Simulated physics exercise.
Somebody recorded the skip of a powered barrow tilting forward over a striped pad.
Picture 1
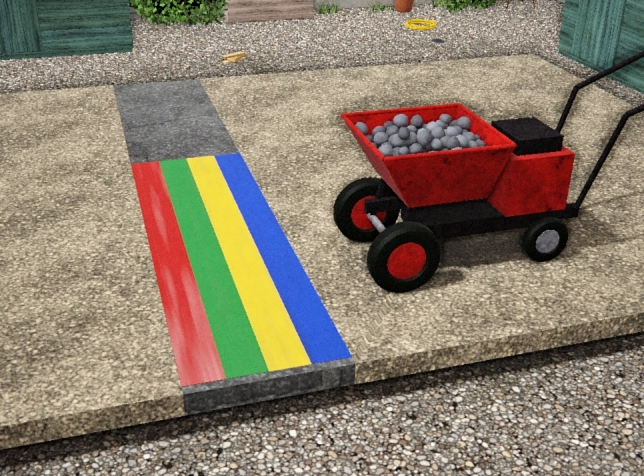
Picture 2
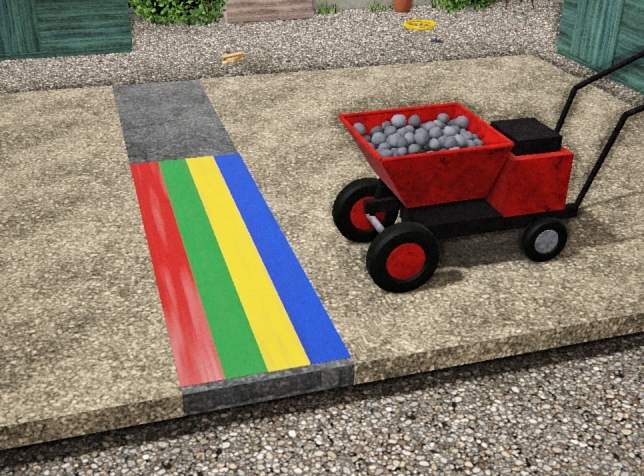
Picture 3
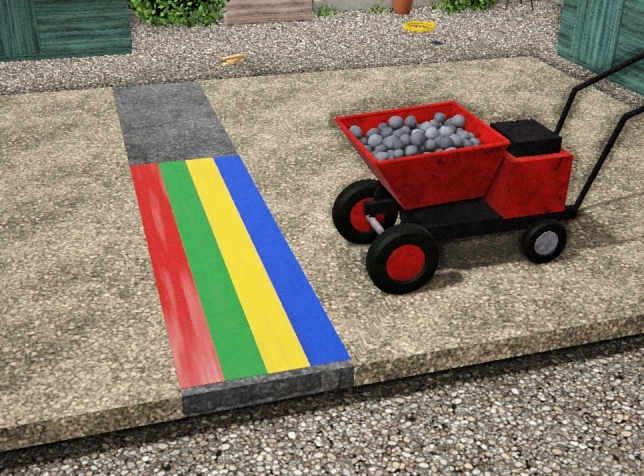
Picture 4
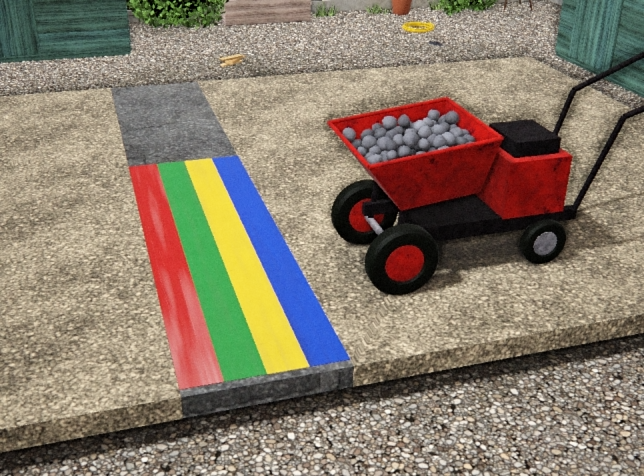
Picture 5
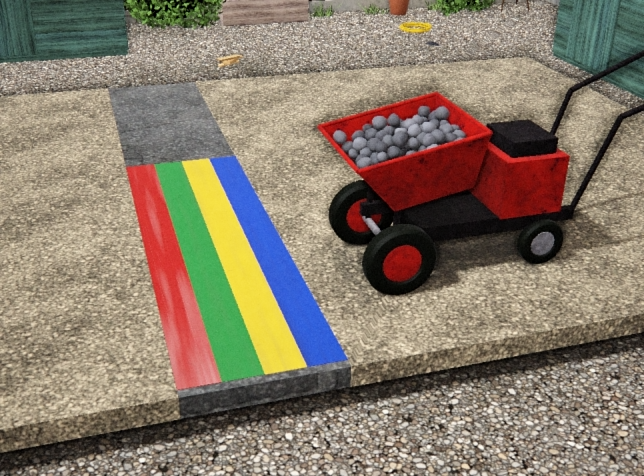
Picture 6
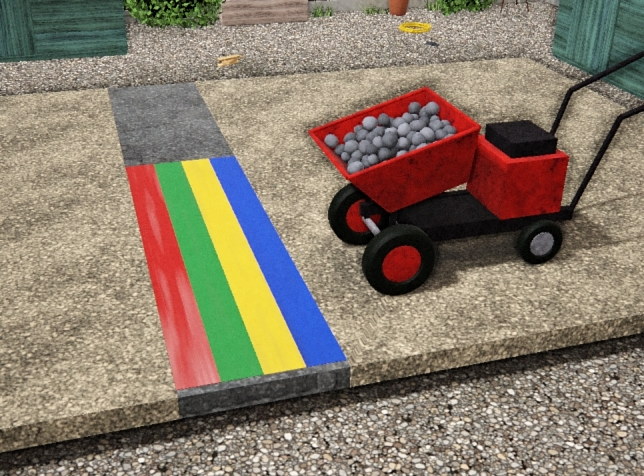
On a pebbly concrete slab edged by gravel, a red barrow loaded with round grey cobbles stands to the right of a pad striped red, green, yellow and blue. Its skip starts level, then tilts gradually forward to the left, its lip lowering slightly while the cobbles stay heaped inside.
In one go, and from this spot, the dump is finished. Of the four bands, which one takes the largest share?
Yellow.
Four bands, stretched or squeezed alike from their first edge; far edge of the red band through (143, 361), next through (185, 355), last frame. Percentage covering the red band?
The first gives around 0 per cent, the second around 10 per cent.
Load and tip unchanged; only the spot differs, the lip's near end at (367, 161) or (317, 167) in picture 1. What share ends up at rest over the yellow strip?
Result: Try 1 = 30 %, try 2 = 0 %.
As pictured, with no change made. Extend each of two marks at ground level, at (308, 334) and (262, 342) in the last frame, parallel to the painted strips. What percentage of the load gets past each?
That's 70 per cent for the first and 30 per cent for the second.
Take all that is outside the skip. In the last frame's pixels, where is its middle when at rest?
Close to (244, 279) in the last picture.
Soon, skip tipped steeply; all in the skip.
A while on, skip tipped steeply; nearly all in the skip; a small part over the yellow strip; a stray few over the green strip; a stray few falling.
Towards the end, skip tipped right over; about half in the skip; a small part over the blue strip; about a quarter over the yellow strip; a small part over the green strip; a small part over the red strip; a stray few off the paint.
Finally, skip tipped right over; about a quarter in the skip; a small part over the blue strip; about a third over the yellow strip; about a quarter over the green strip; a small part over the red strip; a stray few off the paint.
